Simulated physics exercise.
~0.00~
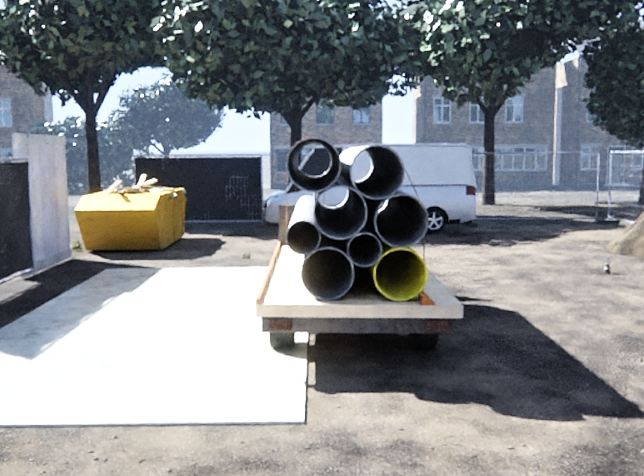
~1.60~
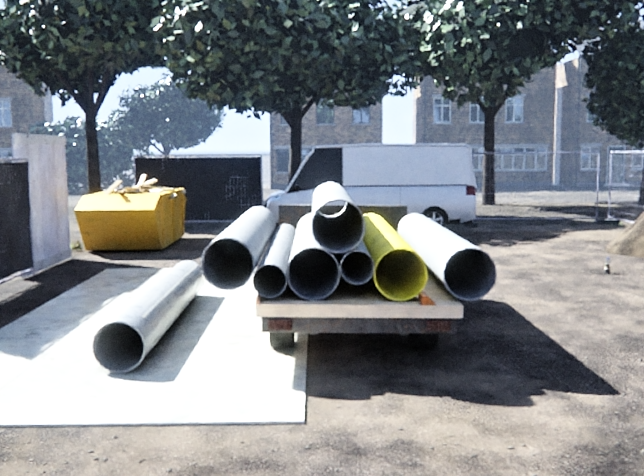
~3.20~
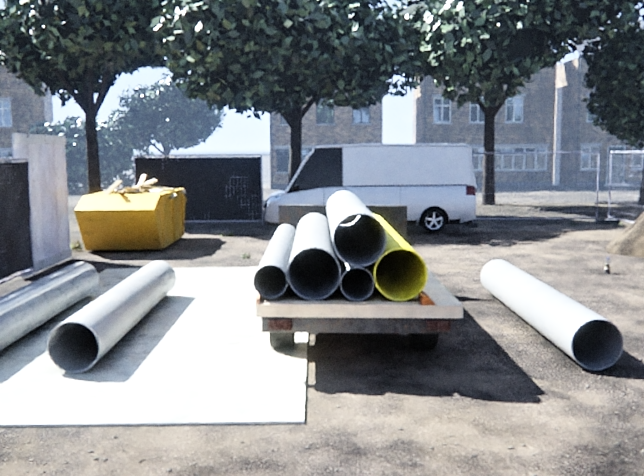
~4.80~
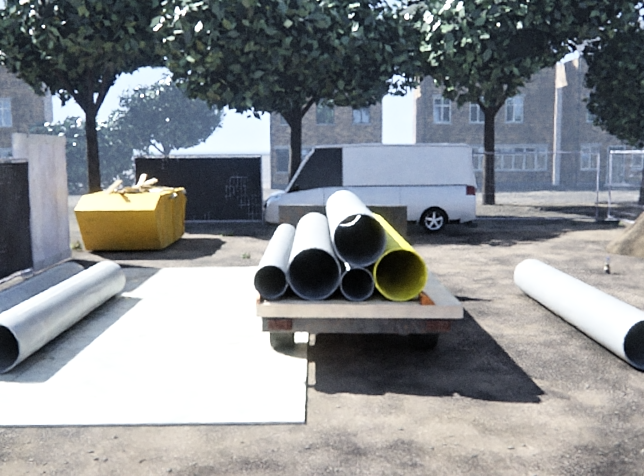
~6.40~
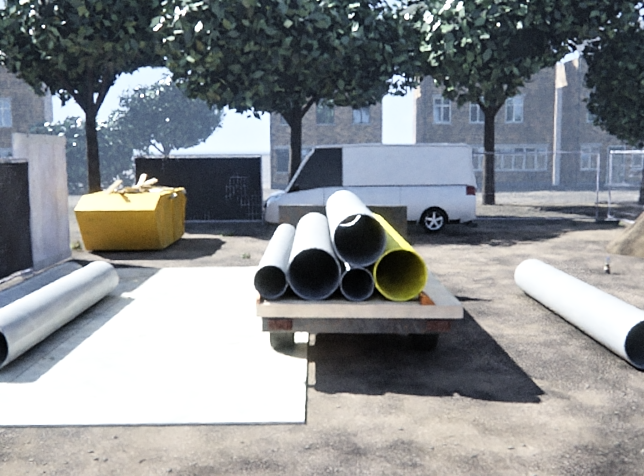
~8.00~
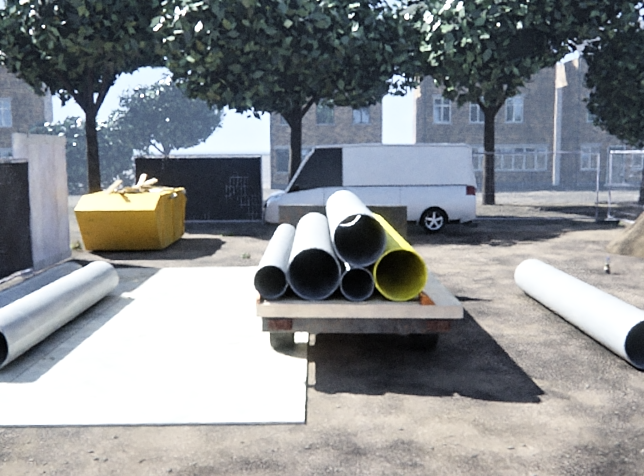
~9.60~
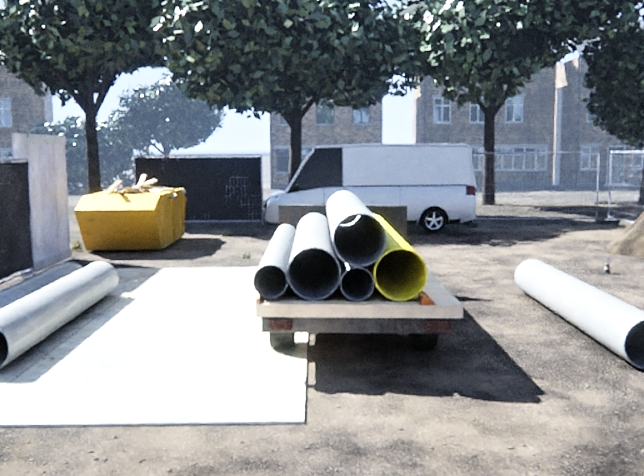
A stack of grey plastic pipes, with one yellow pipe at its lower right, sits on a low trailer in a sunlit yard, seen end-on from a fixed viewpoint. A yellow skip and a pale sheet on the ground lie to the left, with a white van, trees and brick buildings behind. The stack spreads and collapses, and grey pipes drop off both sides. Two roll away to the left across the pale sheet, while another rolls right over the dirt. The yellow pipe stays on the deck beside the remaining grey ones, and everything comes to rest.
